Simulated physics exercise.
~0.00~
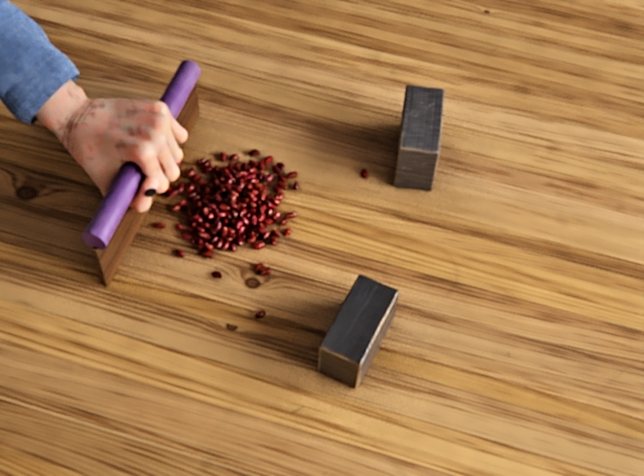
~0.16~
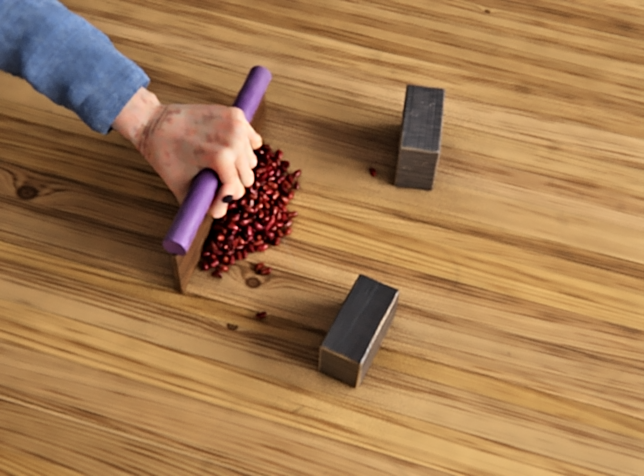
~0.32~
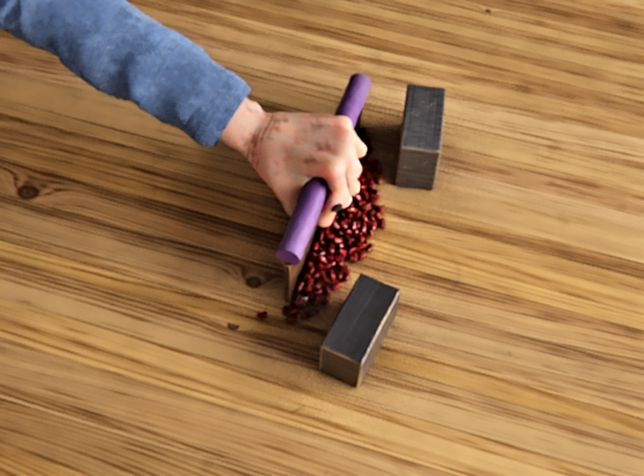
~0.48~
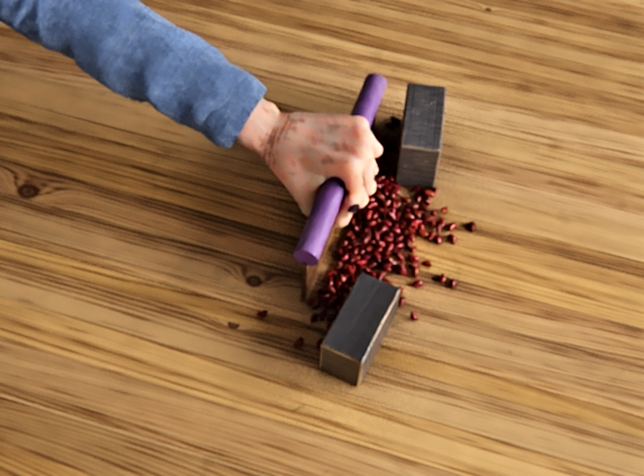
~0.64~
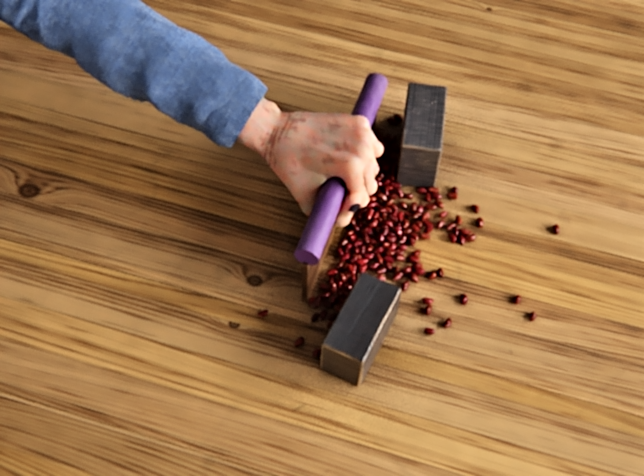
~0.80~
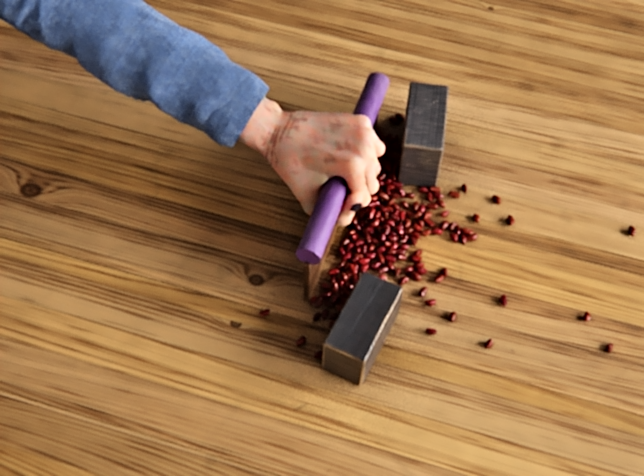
A hand in a blue sleeve pushed a pile of dark red beans rightward with a purple-handled scraper until it stopped at two dark blocks, where some beans scattered through the gap and most stayed heaped between the blade and the blocks.
